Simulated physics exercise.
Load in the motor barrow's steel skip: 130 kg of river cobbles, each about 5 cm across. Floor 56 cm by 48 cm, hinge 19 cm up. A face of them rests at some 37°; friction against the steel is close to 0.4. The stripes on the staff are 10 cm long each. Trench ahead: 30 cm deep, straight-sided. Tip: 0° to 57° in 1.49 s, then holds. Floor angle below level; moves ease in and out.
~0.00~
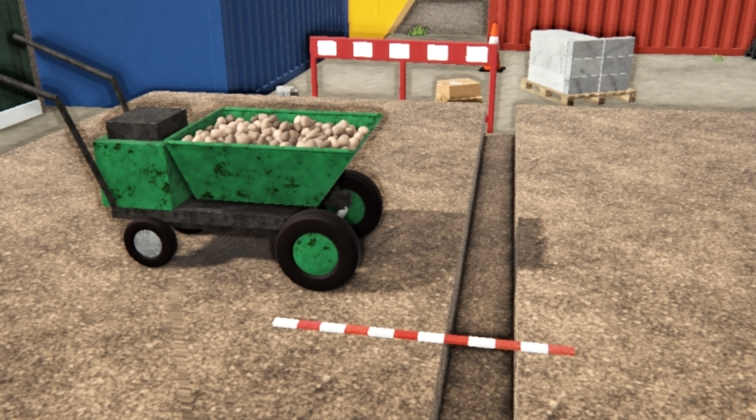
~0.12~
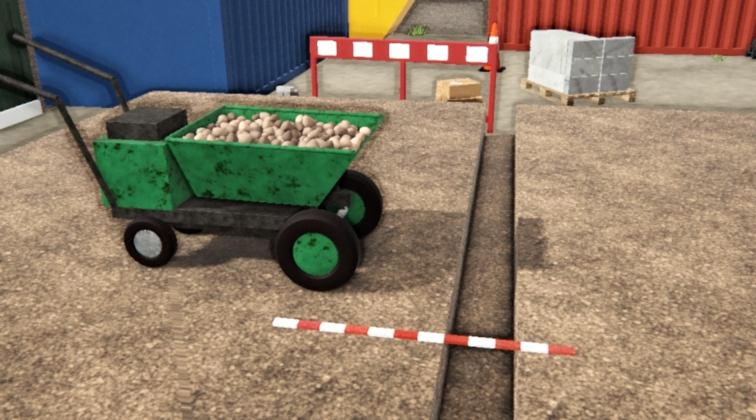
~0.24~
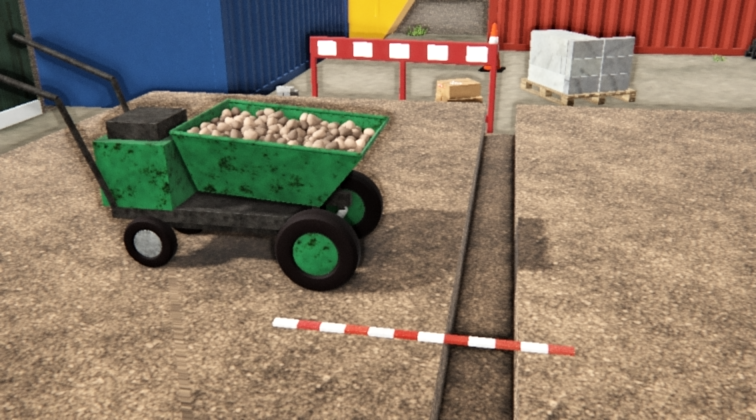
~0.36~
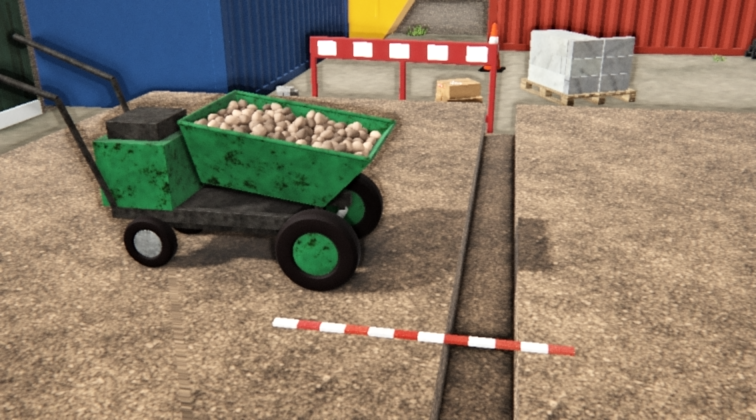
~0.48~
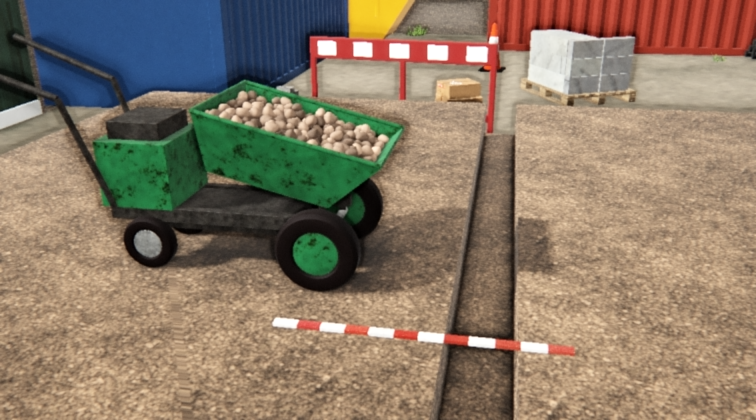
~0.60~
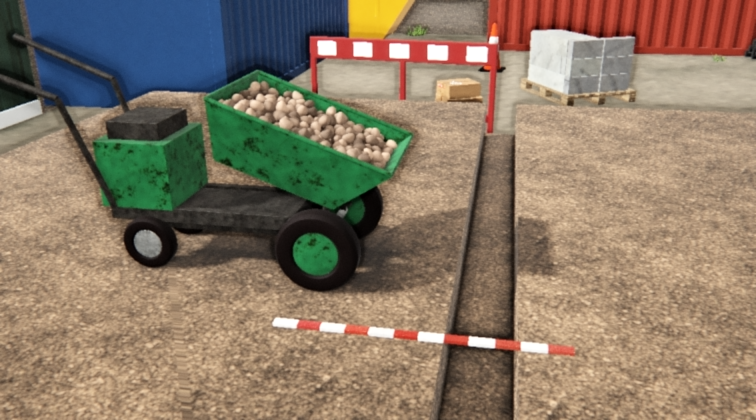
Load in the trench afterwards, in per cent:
56 %.
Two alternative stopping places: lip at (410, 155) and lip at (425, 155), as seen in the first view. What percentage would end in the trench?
35 and 20 %.
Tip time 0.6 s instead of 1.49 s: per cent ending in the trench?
It would come to roughly 50 per cent.
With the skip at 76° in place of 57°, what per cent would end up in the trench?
In that case around 95 percent.
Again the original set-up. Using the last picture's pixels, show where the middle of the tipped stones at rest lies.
About (483, 316).
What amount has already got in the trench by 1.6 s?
10 per cent, give or take.
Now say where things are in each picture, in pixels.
In the first frame, the skip is at 0°, its lip at (355, 152); the top of the load is at (278, 126).
The second frame shows lip at (357, 153), floor tilted 1°, highest stones at (262, 124); the stones move at 0.1 m/s on average.
The third frame shows lip at (363, 156), floor tilted 4°, highest stones at (260, 119); the stones move at 0.3 m/s on average.
In the fourth frame, the skip is at 8°, its lip at (371, 160); the top of the load is at (241, 112); the stones move at 0.3 m/s on average.
The fifth frame shows lip at (381, 167), floor tilted 14°, highest stones at (242, 103); the stones move at 0.4 m/s on average.
The sixth frame shows lip at (392, 176), floor tilted 20°, highest stones at (256, 94); the stones move at 0.5 m/s on average.
After 1.1 s the floor is at 48°; 100 % in the skip; the foremost stones are at (418, 202).
After 1.6 s the floor is at 57°; 85 % in the skip, 4 % short of the trench, 11 % in the trench; the foremost stones are at (499, 301).
After 1.9 s the floor is at 57°; 62 % in the skip, 3 % short of the trench, 35 % in the trench; the foremost stones are at (521, 305).
After 3.9 s the floor is at 57°; 41 % in the skip, 3 % short of the trench, 56 % in the trench; the foremost stones are at (545, 310).
